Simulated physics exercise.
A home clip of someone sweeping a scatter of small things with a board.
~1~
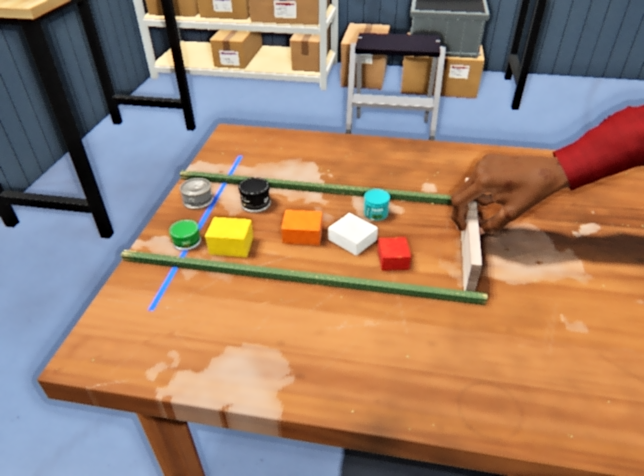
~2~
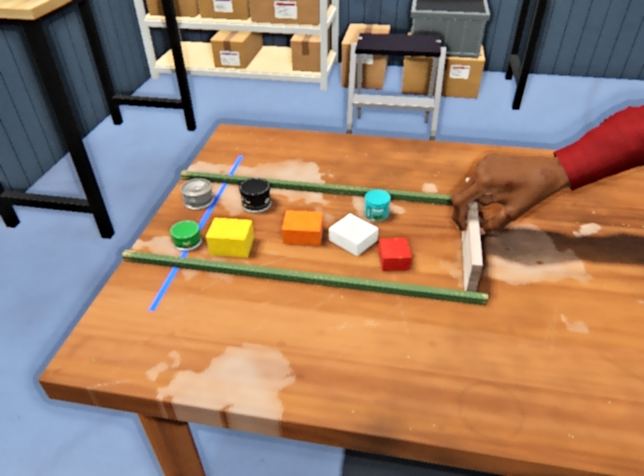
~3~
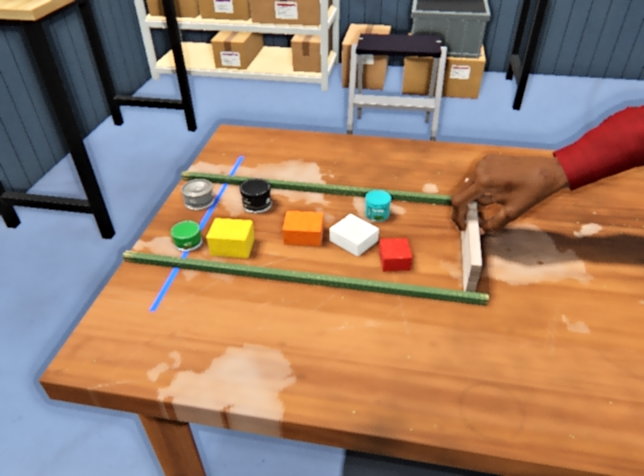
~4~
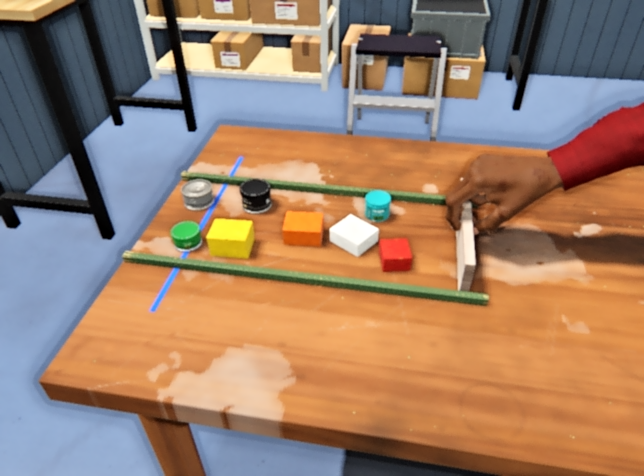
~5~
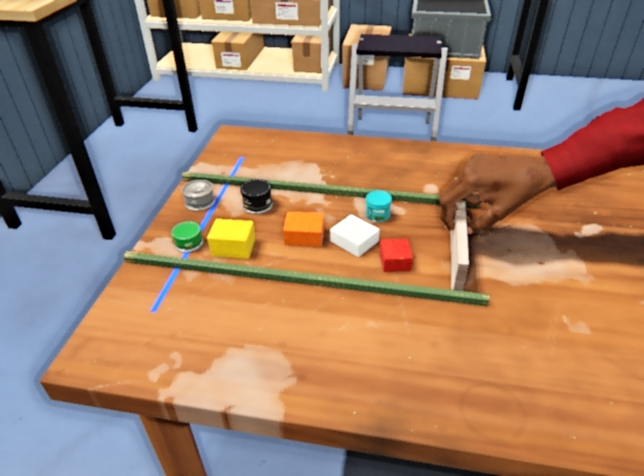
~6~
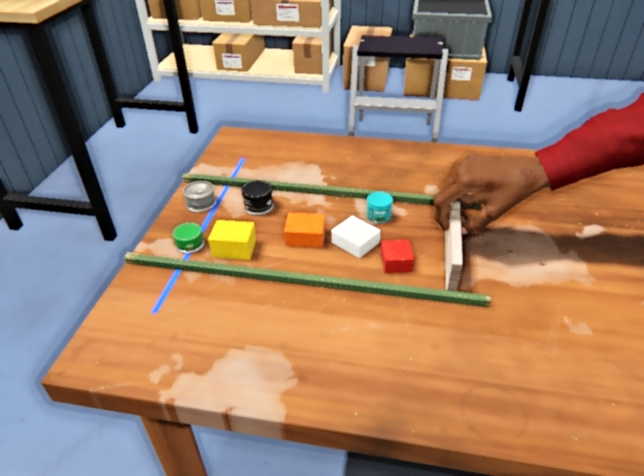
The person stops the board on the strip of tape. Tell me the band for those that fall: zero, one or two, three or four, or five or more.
The number that fall off is one or two.
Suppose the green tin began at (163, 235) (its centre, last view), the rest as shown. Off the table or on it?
The green tin drops off.
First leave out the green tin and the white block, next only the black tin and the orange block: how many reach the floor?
First 1, then 1.
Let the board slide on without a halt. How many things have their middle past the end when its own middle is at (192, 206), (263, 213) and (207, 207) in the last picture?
In that order 5, 0 and 2.
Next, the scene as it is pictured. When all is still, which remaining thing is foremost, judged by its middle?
It is the orange block.
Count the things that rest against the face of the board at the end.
The number is 3.
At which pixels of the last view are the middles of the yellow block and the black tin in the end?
Near (152, 227) and (185, 184).
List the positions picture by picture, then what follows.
The first frame shows grey pot (197, 194); green tin (186, 235); yellow block (230, 237); board (470, 232); tape (204, 219).
The second frame shows green tin (186, 236); orange block (303, 228).
The third frame shows yellow block (232, 238); red block (395, 255).
The fourth frame shows grey pot (198, 195); white block (354, 235).
The fifth frame shows green tin (188, 237); black tin (257, 197).
The sixth frame shows grey pot (200, 196); green tin (189, 238); yellow block (233, 240); board (453, 232); tape (207, 222).
Early on, none off yet; grey pot at rest near (200, 196); green tin at rest near (189, 238); yellow block at rest near (233, 240).
A while later, none off yet; grey pot at rest near (200, 196); green tin at rest near (186, 239); yellow block travelled a little near (221, 239).
Further along, none off yet; grey pot travelled a little near (186, 194); green tin travelled about its own width near (156, 233); yellow block travelled about its own width near (188, 231).
Finally, the number that fall off is one or two; lost, green tin and grey pot.
